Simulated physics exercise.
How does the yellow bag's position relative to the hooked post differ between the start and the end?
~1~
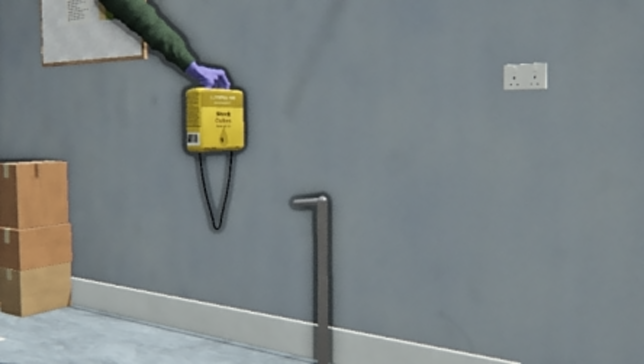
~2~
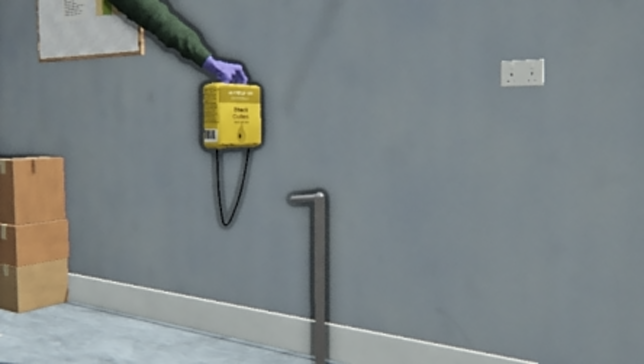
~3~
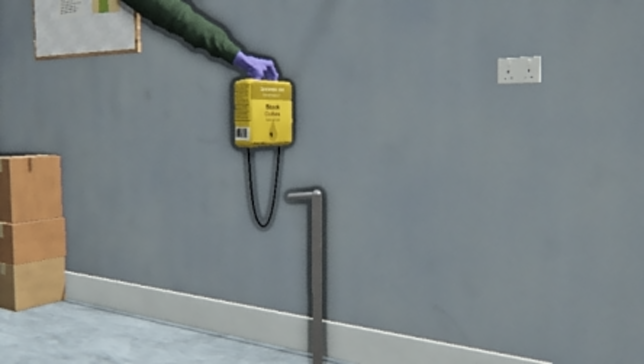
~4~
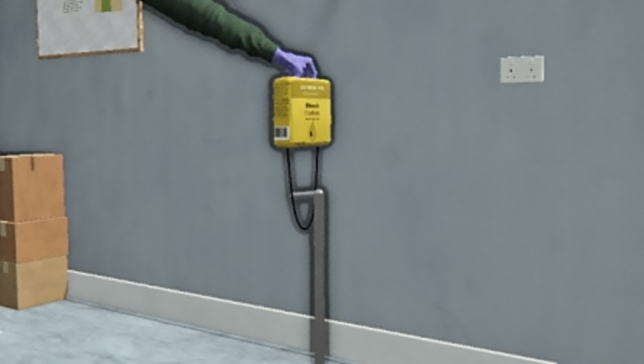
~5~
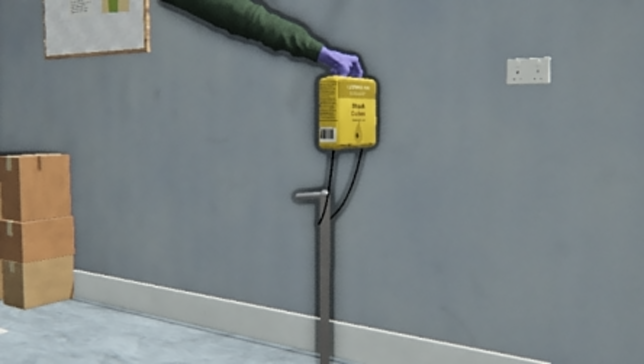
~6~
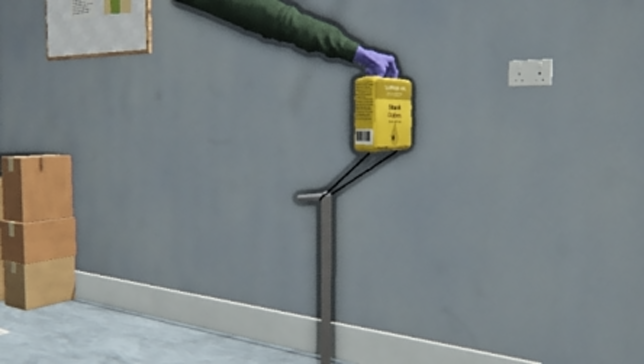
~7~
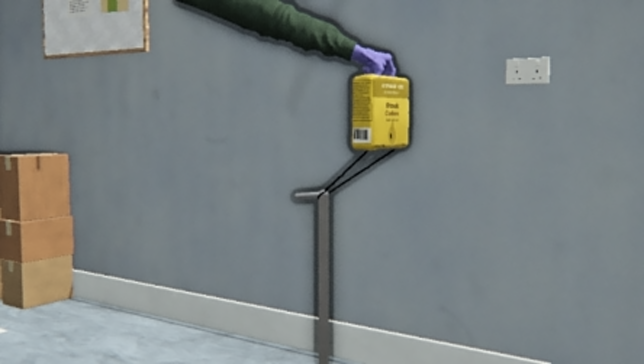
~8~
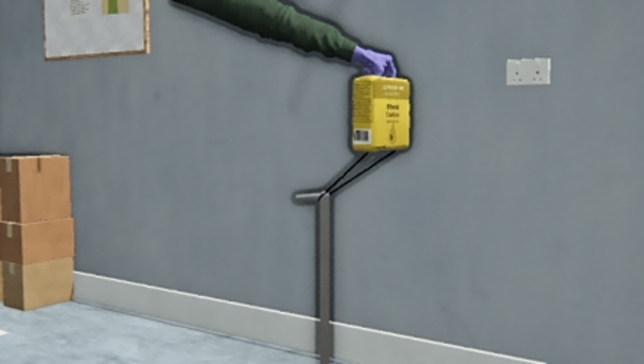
At the start the yellow bag is to the left of the hooked post, and at the end it is held just to the right of it.
A yellow bag held by a gloved hand moves right until its loop catches on the post.
